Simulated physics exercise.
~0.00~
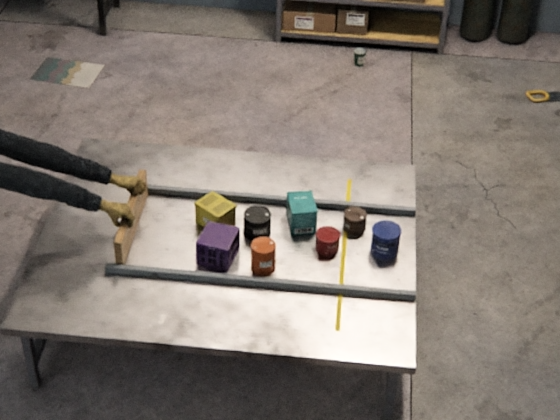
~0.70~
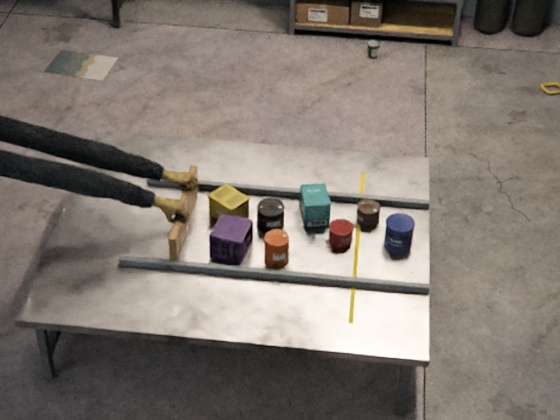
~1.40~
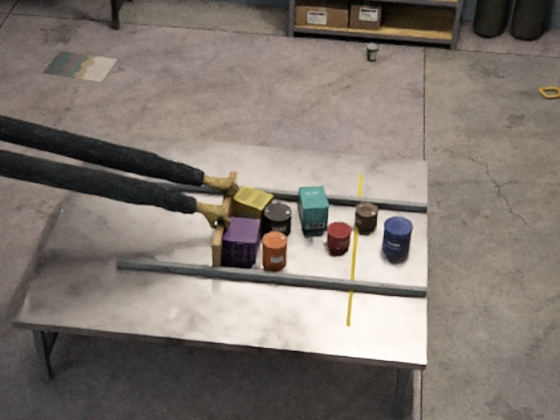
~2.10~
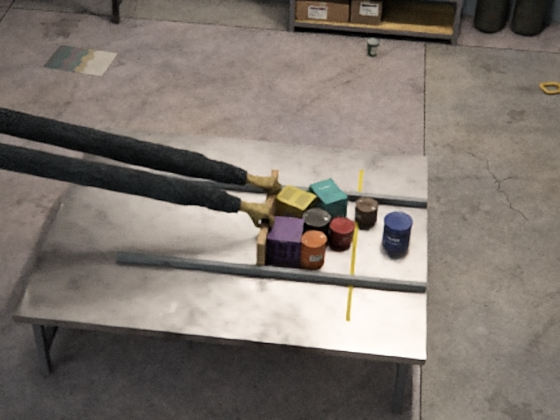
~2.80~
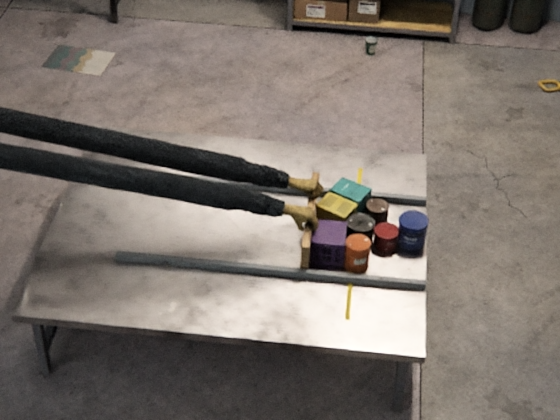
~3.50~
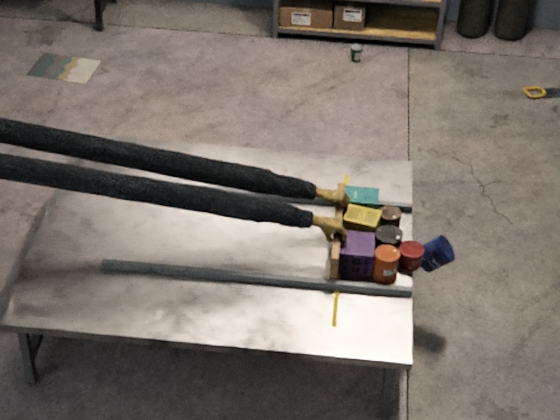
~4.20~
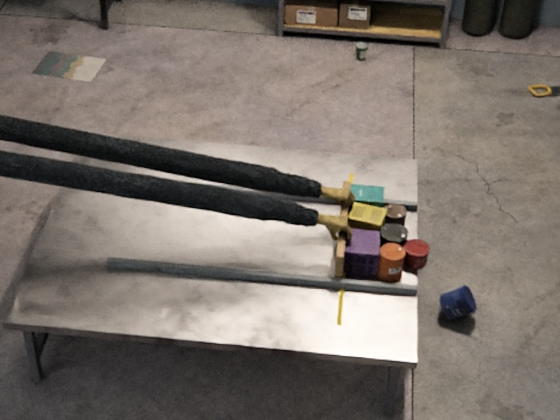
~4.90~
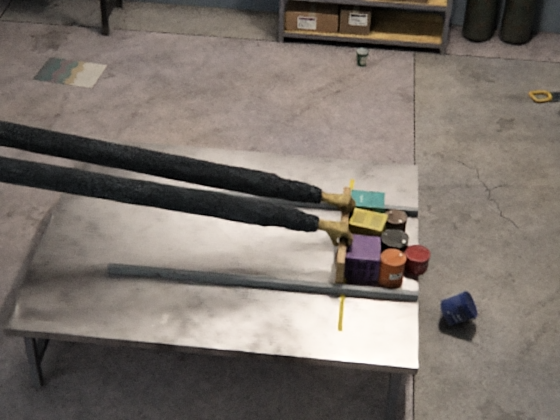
The clip opens on a pale table where two dark-sleeved, gloved hands hold a wooden plank behind a cluster of coloured boxes and canisters, between two low rails. The hands slide the plank to the right, reaching the yellow and purple boxes first. These press into the black and orange canisters, and the whole group bunches together and crosses the yellow tape. At the right edge, the blue pail tips over and drops to the floor. The plank stops near the tape, with the red pail perched at the edge and everything else still on the table.
